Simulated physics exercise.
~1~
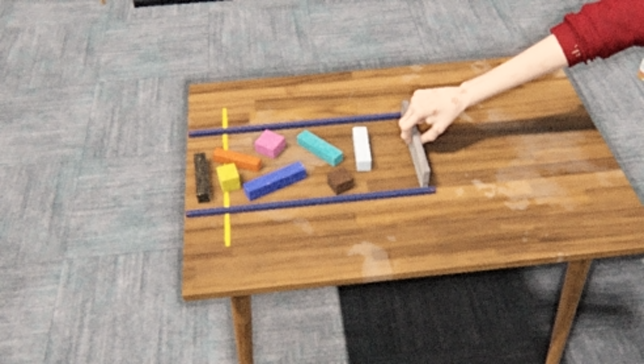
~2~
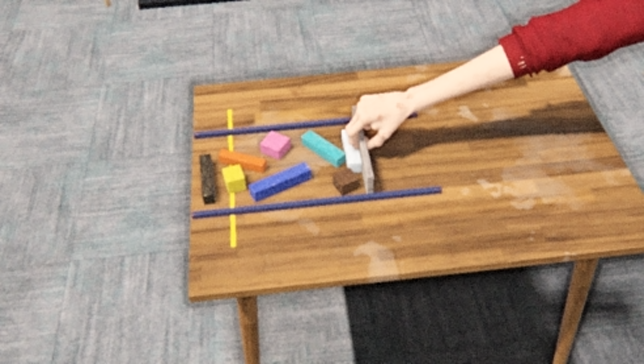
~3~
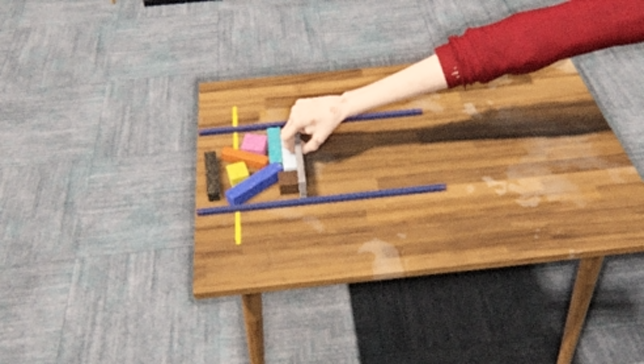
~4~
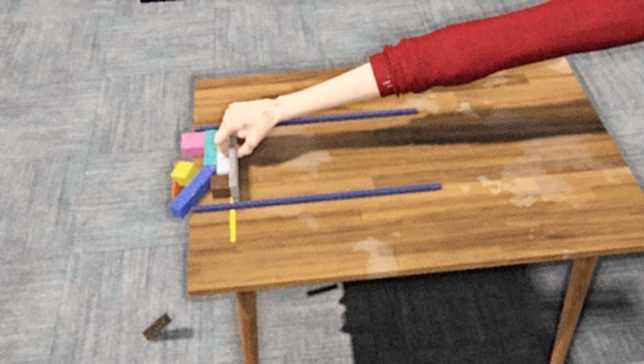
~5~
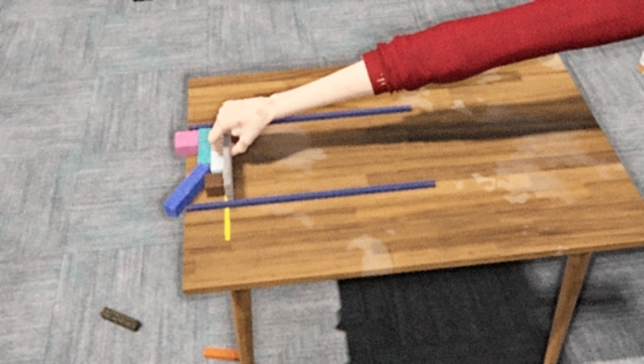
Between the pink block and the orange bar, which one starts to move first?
The pink block starts to move first, shifting left while the orange bar is still in its place. The orange bar only moves afterwards, as the board gets closer to the table's left end.
A hand sweeps colourful blocks left with a board, and some fall off the table.
